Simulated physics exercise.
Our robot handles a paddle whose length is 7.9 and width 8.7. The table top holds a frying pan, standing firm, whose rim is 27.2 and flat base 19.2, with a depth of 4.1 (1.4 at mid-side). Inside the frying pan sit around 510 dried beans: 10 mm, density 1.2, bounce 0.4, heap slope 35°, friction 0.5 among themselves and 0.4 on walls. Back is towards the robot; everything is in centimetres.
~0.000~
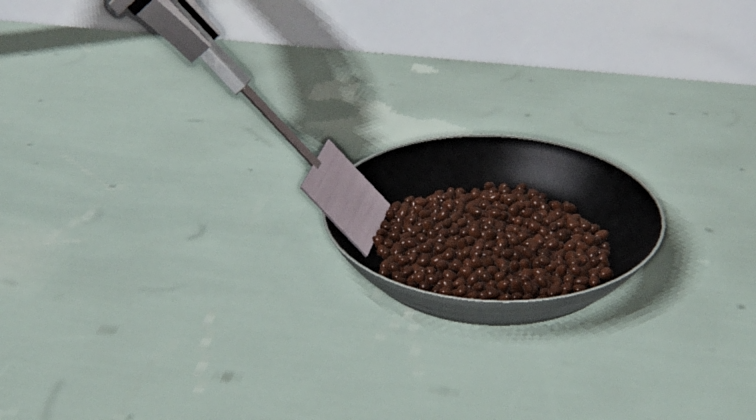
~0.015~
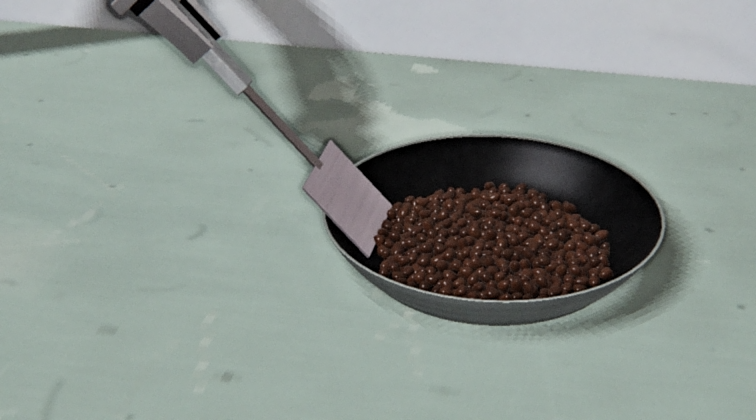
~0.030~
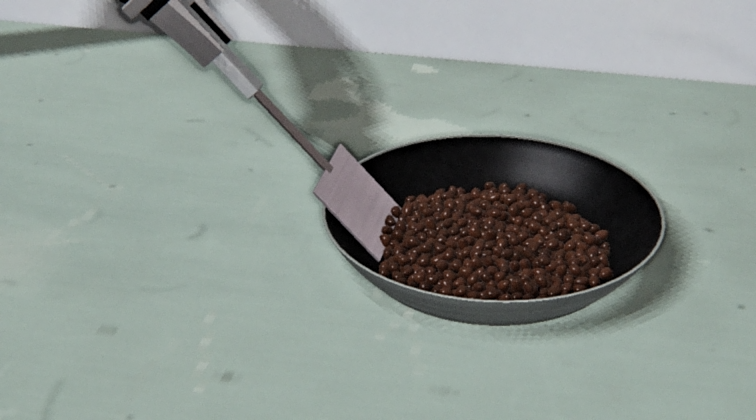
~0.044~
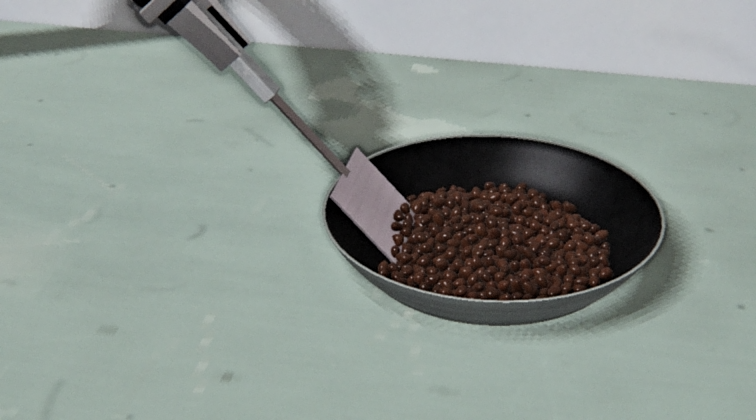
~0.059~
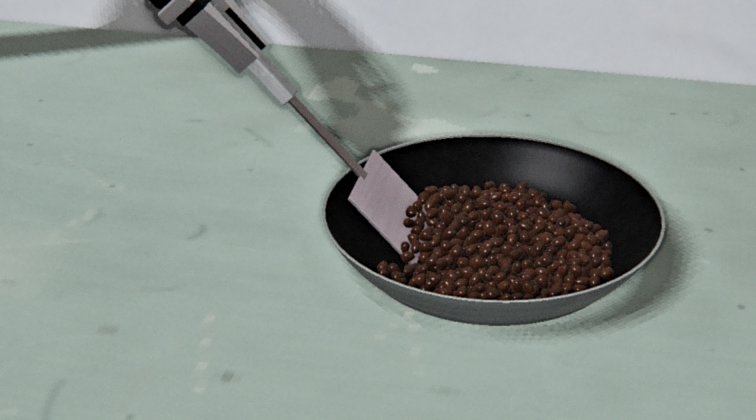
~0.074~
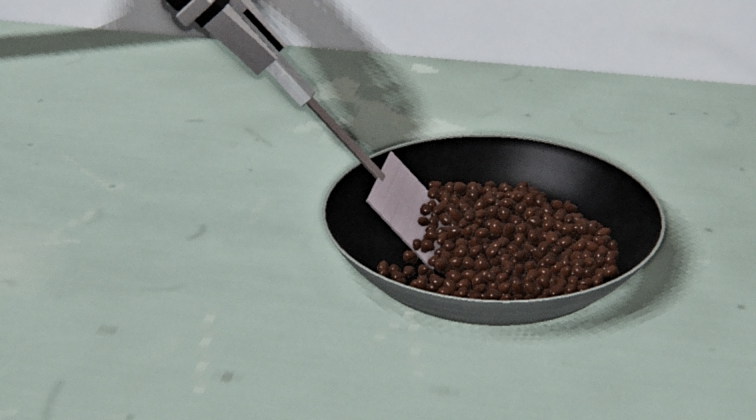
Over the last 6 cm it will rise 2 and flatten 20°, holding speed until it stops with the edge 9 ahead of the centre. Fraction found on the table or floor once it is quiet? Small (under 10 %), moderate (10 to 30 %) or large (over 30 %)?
Moderate.
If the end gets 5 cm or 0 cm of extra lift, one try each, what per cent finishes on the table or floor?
Close to 20 and 10 percent respectively.
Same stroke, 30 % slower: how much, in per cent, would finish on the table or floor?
The share on the table or floor would be about 5 percent.
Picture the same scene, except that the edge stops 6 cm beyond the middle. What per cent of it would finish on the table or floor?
I'd expect close to 0 per cent then.
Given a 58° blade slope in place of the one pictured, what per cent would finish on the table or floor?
20 %.
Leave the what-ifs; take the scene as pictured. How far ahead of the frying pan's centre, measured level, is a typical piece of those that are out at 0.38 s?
18 cm.
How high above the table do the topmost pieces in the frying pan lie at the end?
Close to 5.0 centimetres high.
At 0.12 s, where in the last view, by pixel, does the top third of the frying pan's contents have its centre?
I'd put it close to (515, 231) in the last picture.
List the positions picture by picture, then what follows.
The paddle top edge at (315, 163), sloping 47°; upper third of the load around (494, 236), from x 380 to 605, top at y 190; 506 in the frying pan, in the first picture.
The paddle top edge at (317, 163), sloping 47°; upper third of the load around (494, 236), from x 380 to 605, top at y 190, in the second picture.
The paddle top edge at (327, 167), sloping 47°; upper third of the load around (491, 235), from x 385 to 605, top at y 190, in the third picture.
The paddle top edge at (344, 171), sloping 47°; upper third of the load around (479, 232), from x 385 to 605, top at y 185, in the fourth picture.
The paddle top edge at (361, 173), sloping 47°; upper third of the load around (483, 230), from x 385 to 610, top at y 185, in the fifth picture.
The paddle top edge at (379, 175), sloping 47°; upper third of the load around (490, 229), from x 385 to 615, top at y 185; 506 in the frying pan, in the sixth picture.
After 0.12 s, sloping 47°, highest piece 5 above the table; 506 in the frying pan.
After 0.16 s, sloping 41°, highest piece 5 above the table; 506 in the frying pan.
After 0.38 s, sloping 27°, highest piece 5 above the table; 437 in the frying pan, 66 on the table or floor, 3 on the blade or in flight.
After 1.43 s, sloping 27°, highest piece 5 above the table; 437 in the frying pan, 69 on the table or floor.
In the end, 437 in the frying pan, 69 on the table or floor. That is 14 % on the table or floor.
